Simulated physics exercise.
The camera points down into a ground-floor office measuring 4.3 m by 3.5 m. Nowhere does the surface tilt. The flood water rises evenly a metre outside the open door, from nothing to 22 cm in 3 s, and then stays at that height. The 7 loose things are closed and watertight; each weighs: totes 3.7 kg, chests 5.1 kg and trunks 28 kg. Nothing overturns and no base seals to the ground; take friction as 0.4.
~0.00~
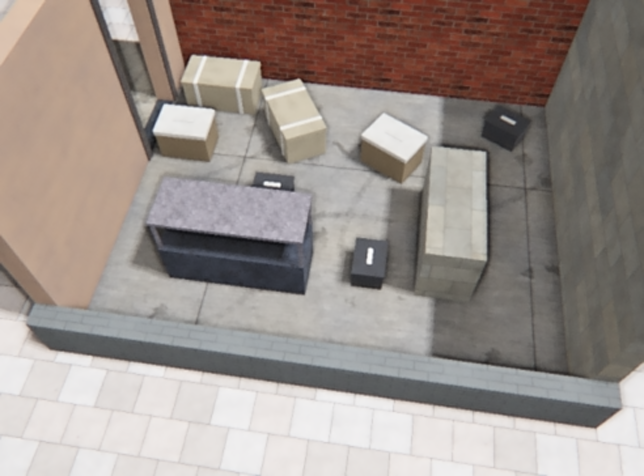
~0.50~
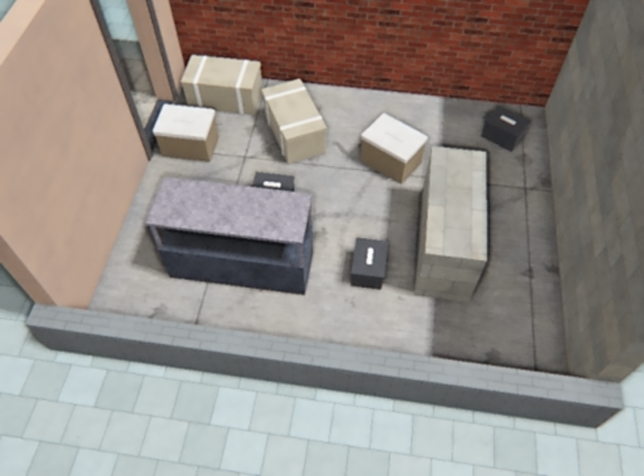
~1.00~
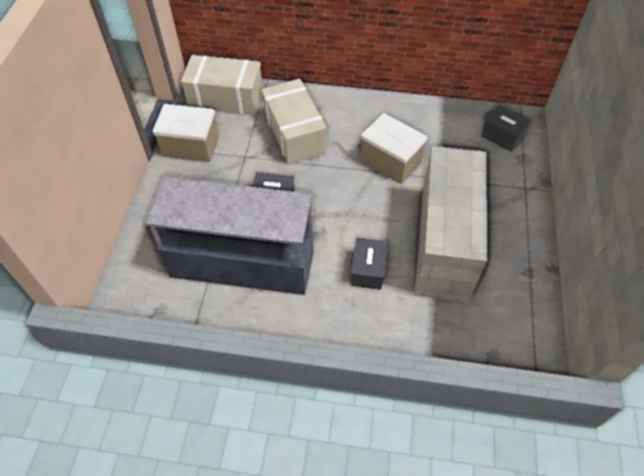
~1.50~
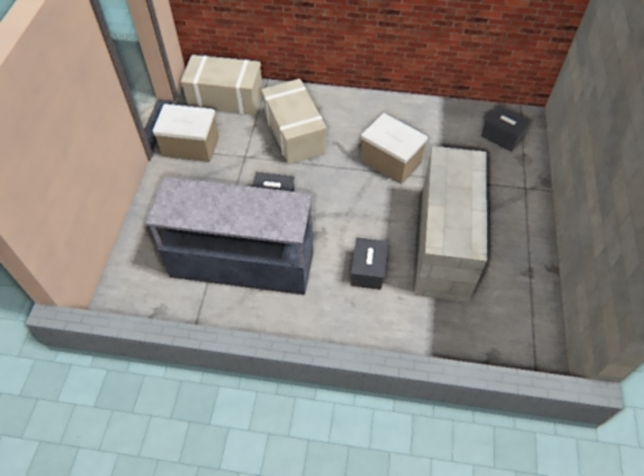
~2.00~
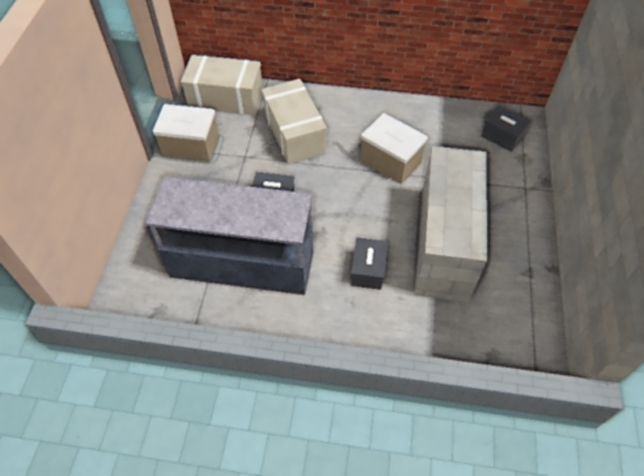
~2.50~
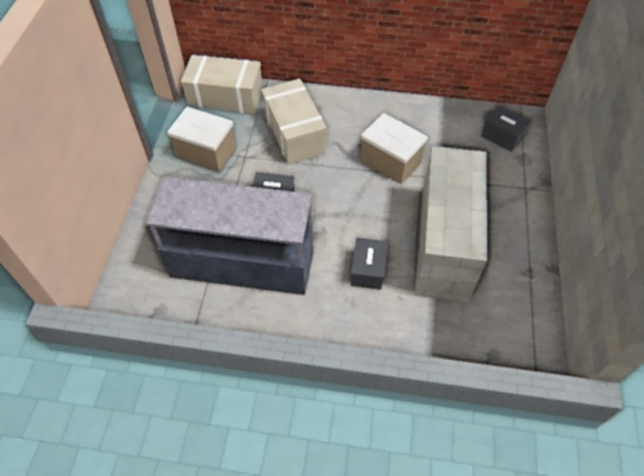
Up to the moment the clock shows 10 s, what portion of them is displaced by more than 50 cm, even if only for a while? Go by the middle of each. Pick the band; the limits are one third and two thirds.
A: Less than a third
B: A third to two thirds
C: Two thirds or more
C, two thirds or more.
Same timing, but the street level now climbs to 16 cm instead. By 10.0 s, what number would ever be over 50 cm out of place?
The count would be 5.
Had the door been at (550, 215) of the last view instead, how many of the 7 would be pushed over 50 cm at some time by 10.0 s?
Count: 5.
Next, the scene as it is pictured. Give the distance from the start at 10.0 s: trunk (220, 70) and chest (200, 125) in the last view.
They've ended up 200 cm and 200 cm away, in that order.
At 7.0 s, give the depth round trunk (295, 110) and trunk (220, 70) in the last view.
Close to 6 and 8 centimetres.
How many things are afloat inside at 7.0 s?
At that point I count 5.
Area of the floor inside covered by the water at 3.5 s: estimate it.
My estimate is roughly 3.0 m2.
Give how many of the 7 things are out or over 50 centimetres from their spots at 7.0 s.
6.
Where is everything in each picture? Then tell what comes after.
In the first picture, a chest at (184, 120) rests on the ground; a tote at (508, 121), on the bottom; water covers 0.0 m2; 0 of 7 have shifted.
In the second picture, a chest at (184, 120) rests on the ground; a tote at (508, 121), on the bottom; 0.0 m2 under water; 0 of 7 have shifted.
In the third picture, a chest at (184, 120) rests on the ground; a tote at (508, 121) rests on the ground; 0.0 m2 under water; 0 of 7 have shifted.
In the fourth picture, a chest at (184, 120) rests on the ground; a tote at (508, 121) rests on the ground; 0.0 m2 under water; 0 of 7 have shifted.
In the fifth picture, a chest at (184, 120) rests on the ground; a tote at (508, 121), on the bottom; 0.2 m2 under water; 0 of 7 have shifted.
In the sixth picture, a chest at (200, 127) rests on the ground, 20 cm from its start; a tote at (508, 121), on the bottom; water covers 0.8 m2; 1 of 7 have shifted.
After 3.5 s 1 of 7 are over 50 cm from their spots; 1 afloat.
After 4.5 s 3 of 7 are over 50 cm from their spots; 2 afloat.
After 7.0 s 6 of 7 are over 50 cm from their spots; 5 afloat.
After 10.0 s 6 of 7 are over 50 cm from their spots, and 6 have been at some point; 7 afloat.
